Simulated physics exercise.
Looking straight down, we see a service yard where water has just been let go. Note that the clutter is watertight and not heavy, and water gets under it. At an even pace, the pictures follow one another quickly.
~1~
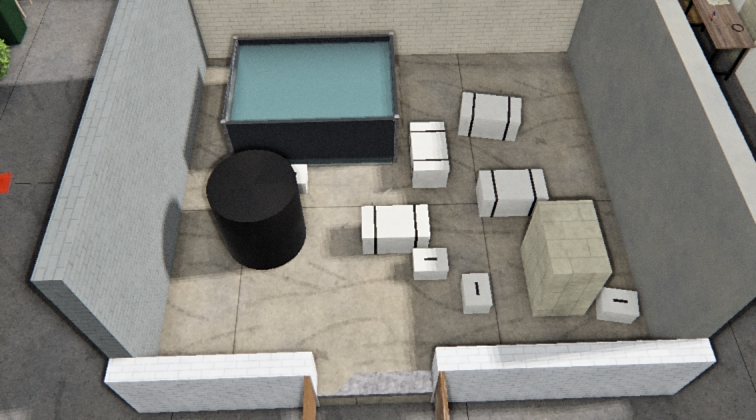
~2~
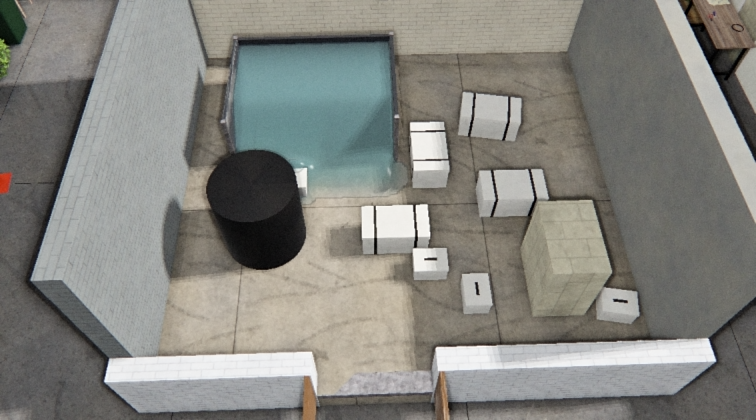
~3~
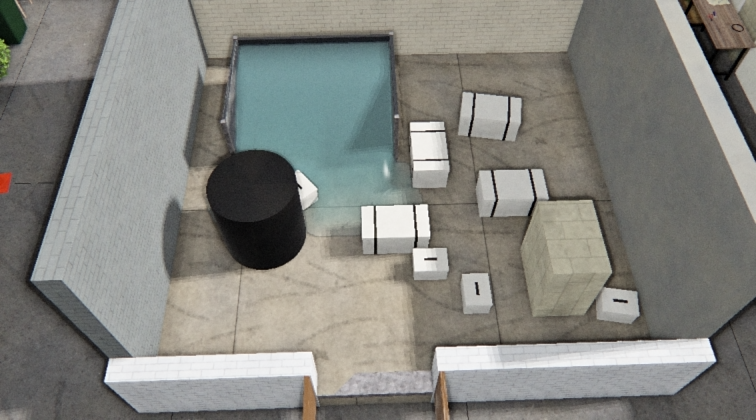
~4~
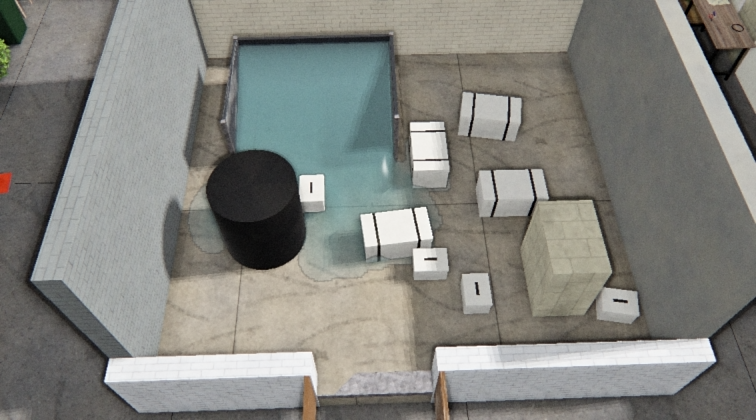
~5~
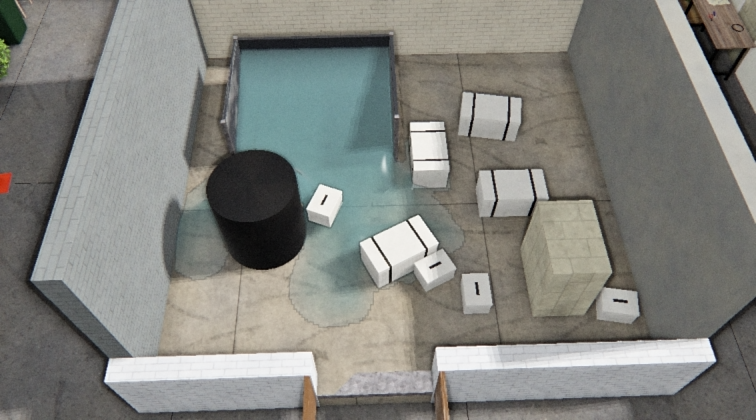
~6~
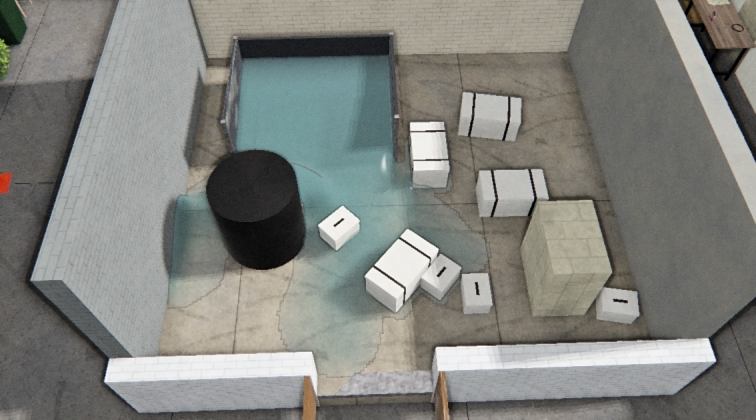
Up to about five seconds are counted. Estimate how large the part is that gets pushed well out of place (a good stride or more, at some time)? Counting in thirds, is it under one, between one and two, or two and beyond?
It stays in the middle third.
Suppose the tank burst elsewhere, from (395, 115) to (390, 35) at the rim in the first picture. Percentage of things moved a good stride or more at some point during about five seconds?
About 90 per cent.
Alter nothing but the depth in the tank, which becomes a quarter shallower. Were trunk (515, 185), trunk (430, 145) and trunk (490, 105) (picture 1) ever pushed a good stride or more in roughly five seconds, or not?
In the order you named them: Stayed within the threshold, stayed within the threshold, stayed within the threshold.
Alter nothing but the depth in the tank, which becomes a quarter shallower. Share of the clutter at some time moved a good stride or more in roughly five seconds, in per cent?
Close to 60 % of the lot.
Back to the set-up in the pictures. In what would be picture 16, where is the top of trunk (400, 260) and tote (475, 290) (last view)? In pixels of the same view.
Roughly (429, 319) and (624, 314).
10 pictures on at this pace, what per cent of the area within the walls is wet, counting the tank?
I'd put it at some 60 per cent.
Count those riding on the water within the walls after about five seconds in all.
Number: 2.
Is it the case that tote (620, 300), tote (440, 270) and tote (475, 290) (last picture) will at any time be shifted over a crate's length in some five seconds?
Note, listed order - moved a long way / moved a long way / moved a long way.
A moment on, 3 of 8 are well off their spots; 1 afloat.
Next, 4 of 8 are well off their spots; 3 afloat.
Later, 5 of 8 are well off their spots; 3 afloat.
In the end, 5 of 8 are well off their spots, and 5 have been at some point; 2 afloat.
